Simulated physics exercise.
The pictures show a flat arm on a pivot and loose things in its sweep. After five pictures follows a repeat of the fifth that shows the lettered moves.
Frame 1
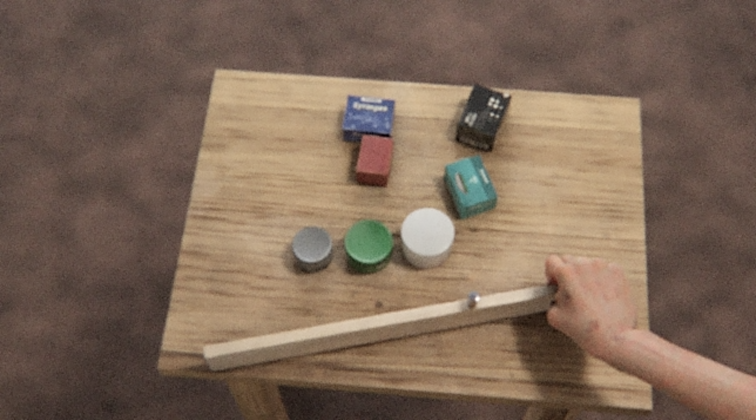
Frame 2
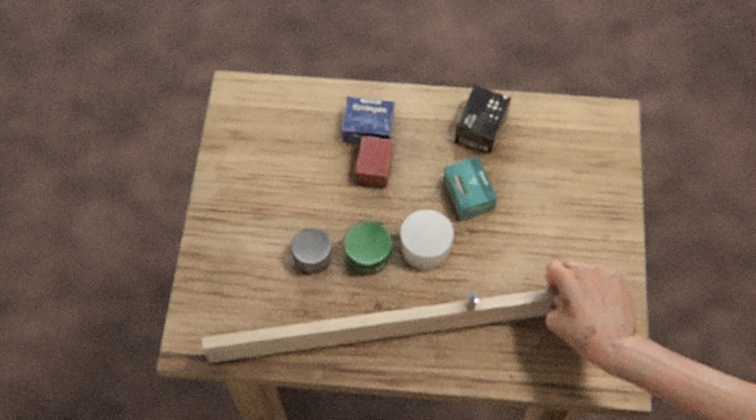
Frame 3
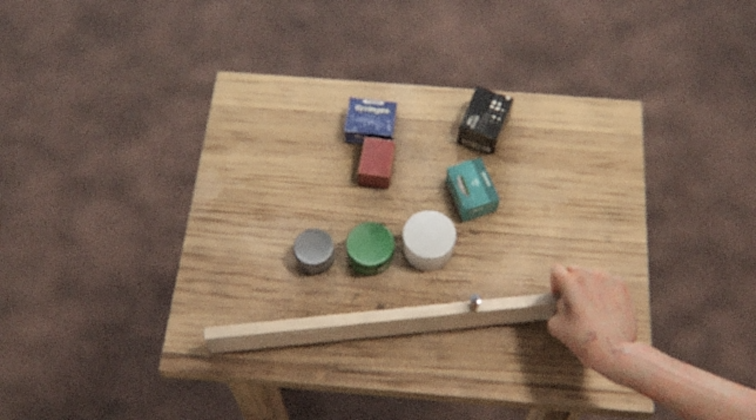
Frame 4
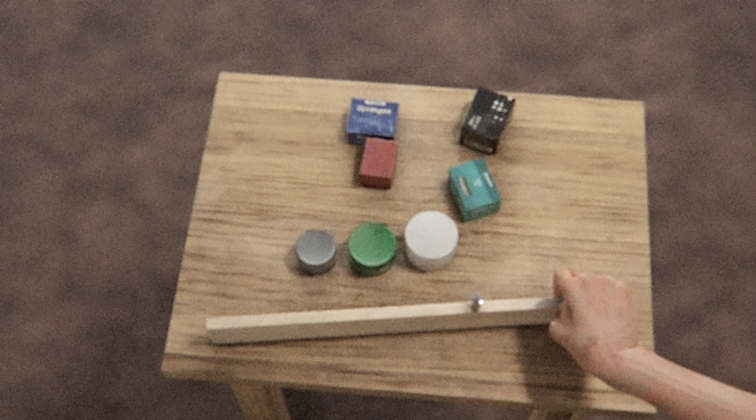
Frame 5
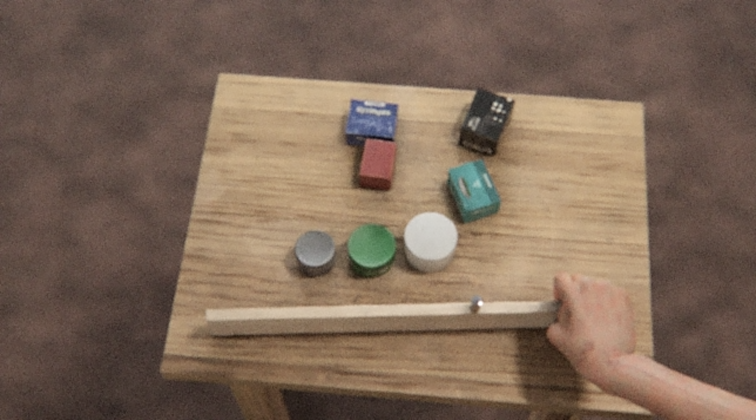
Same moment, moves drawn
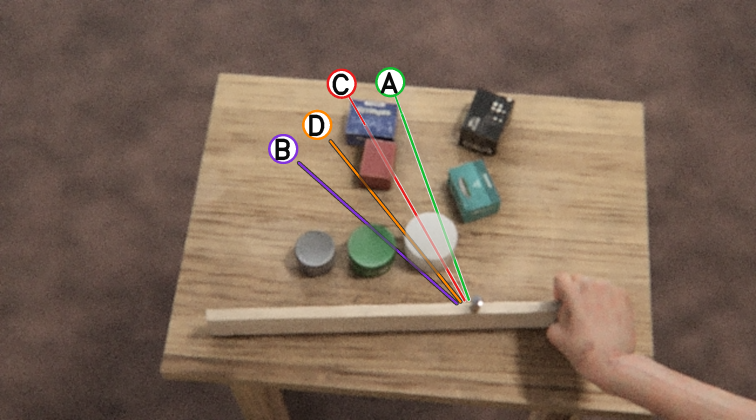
On a wooden table, a hand at right slowly swings a pale wooden arm's left end slightly upward toward jars and boxes.
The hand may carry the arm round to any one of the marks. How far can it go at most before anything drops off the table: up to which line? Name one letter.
Stop at A.
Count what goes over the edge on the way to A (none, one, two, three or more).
By then, none.
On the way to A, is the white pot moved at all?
Yes.
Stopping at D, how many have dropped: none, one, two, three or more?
By then, none.
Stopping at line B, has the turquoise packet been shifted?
No.
On the marked copy, A at (433, 202); B at (375, 231); C at (412, 208); D at (393, 218).
With A. Early on, arm (350, 253); grey tub (326, 229); green jar (375, 246).
Further on, arm (390, 209); blue box (378, 111); red block (403, 143).
At the end, arm (432, 191); blue box (410, 89); red block (446, 112); nothing has fallen.
As for the rest, B is safe but short; C is safe but short; D is safe but short.
